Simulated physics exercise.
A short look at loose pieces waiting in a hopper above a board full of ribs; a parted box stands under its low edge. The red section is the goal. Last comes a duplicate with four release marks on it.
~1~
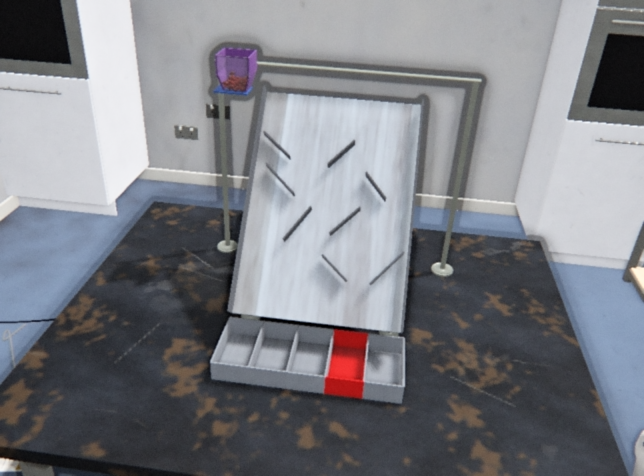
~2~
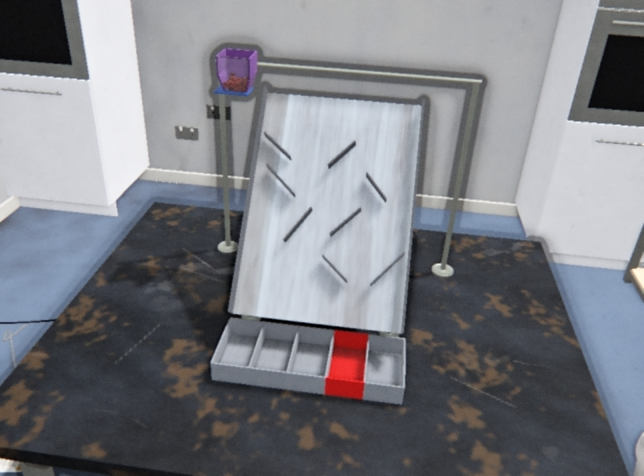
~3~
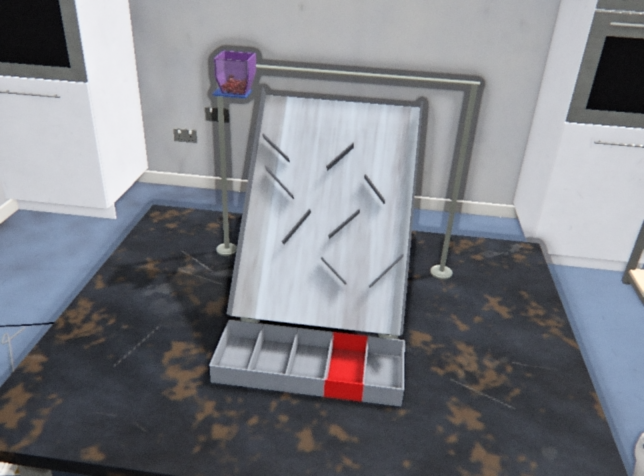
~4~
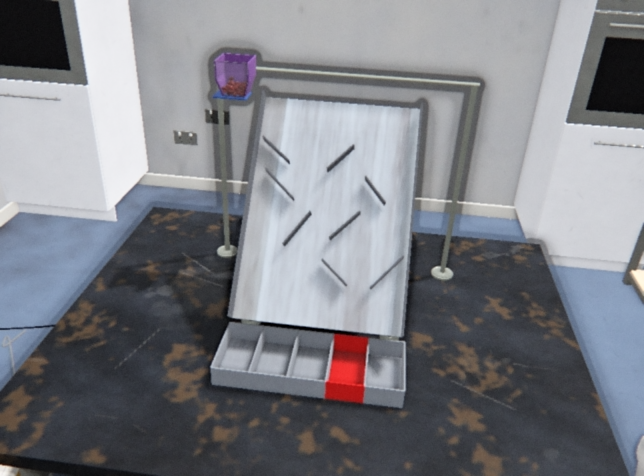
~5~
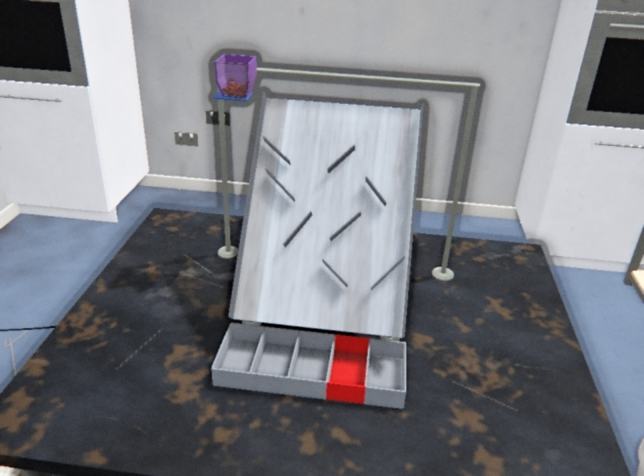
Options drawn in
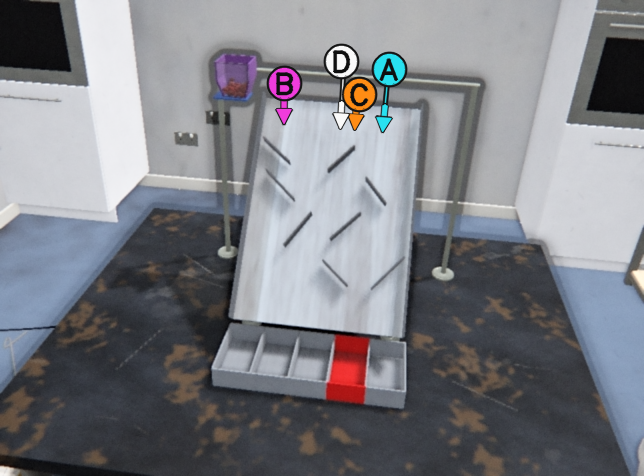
At first, a purple hopper holding small reddish pieces sits at the upper left of a frame, above a pale, leaning board with slanted ribs. Below it stands a grey box with five sections, one of them red, and throughout, the pieces stay in the hopper and almost nothing moves.
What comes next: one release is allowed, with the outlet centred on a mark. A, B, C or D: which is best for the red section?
A is best.
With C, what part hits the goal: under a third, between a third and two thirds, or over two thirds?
Under a third.
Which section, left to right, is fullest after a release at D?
The first from the left.
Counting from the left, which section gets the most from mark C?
It is the first one.
On the marked copy, mark A meets the board at (383, 126); mark B meets the board at (284, 118); mark C meets the board at (355, 124); mark D meets the board at (340, 123).
Choosing A, close to a third in the red section, close to half in other sections, a small share held on the board.
Choosing B, only a few in the red section, the bulk in other sections, close to a quarter held on the board.
Choosing C, a small share in the red section, the bulk in other sections, a small share held on the board.
Choosing D, a small share in the red section, all but a few in other sections.
